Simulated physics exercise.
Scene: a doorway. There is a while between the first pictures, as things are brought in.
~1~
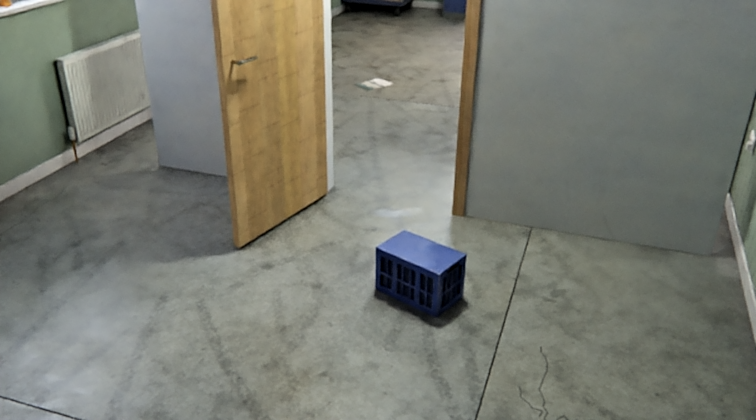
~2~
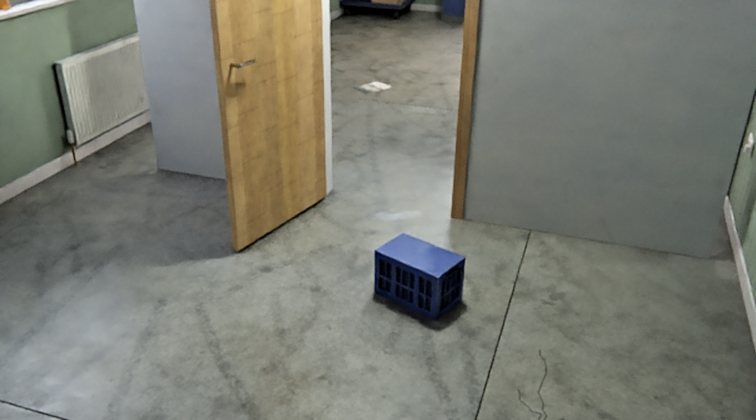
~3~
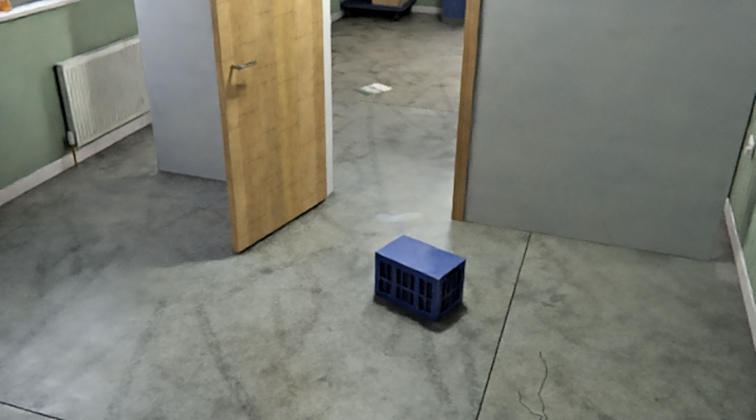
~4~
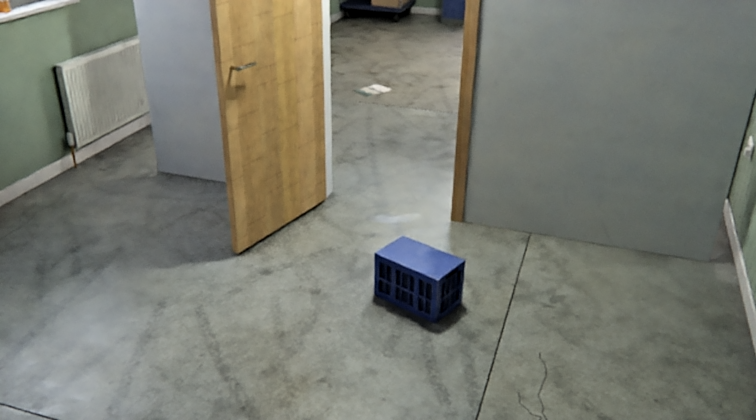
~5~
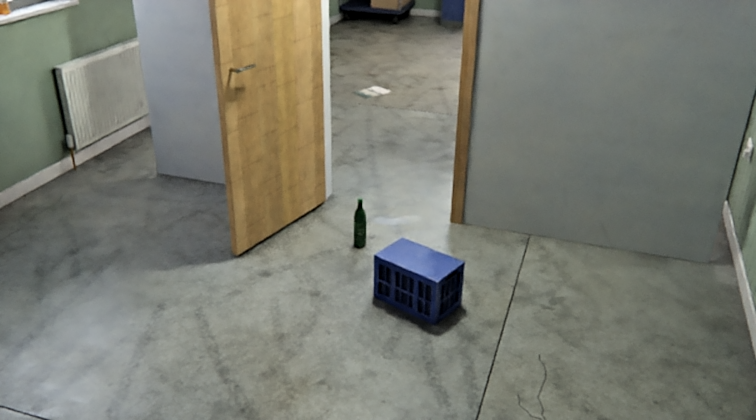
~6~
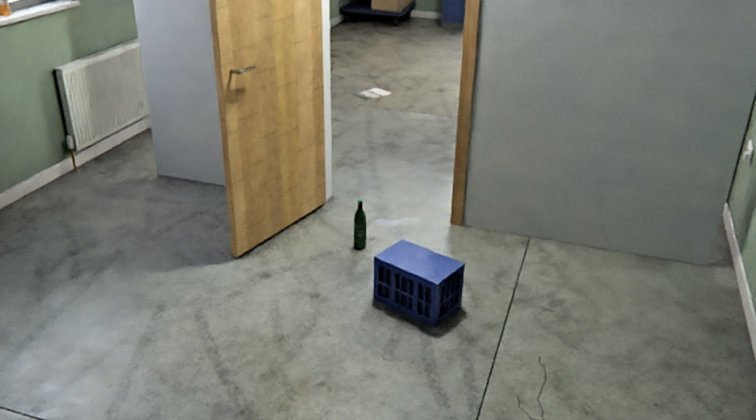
A blue crate sits on the grey, marked concrete floor of a room with green and grey walls, seen from above at an angle. Behind it to the left, a wooden door stands wide open beside a doorway, with a white radiator at far left and a pale scrap on the floor beyond. Nothing visibly moves at first, then a green bottle appears upright behind the crate, while the view shifts only very slightly.
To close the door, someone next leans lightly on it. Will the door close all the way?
Yes.
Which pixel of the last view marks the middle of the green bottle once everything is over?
In the last picture, near pixel (442, 192).
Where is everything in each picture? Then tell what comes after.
The first frame shows door wide open and still; blue crate (420, 272).
The second frame shows door wide open and still; blue crate (419, 275).
The third frame shows door wide open and still; blue crate (419, 277).
The fourth frame shows door wide open and still; blue crate (419, 278).
The fifth frame shows door wide open and still; blue crate (418, 280).
The sixth frame shows door wide open and still; green bottle (360, 224); blue crate (418, 282).
Then, 1.20 s on from there, open by 33°; green bottle shifted well along near (393, 217).
Then, 1.60 s on from there, open by 2°; green bottle shifted well along near (436, 198).
In the end, open by 0°; toppled on the floor, green bottle; blue crate unmoved. At the end, from the last picture's camera, green bottle near (442, 192).
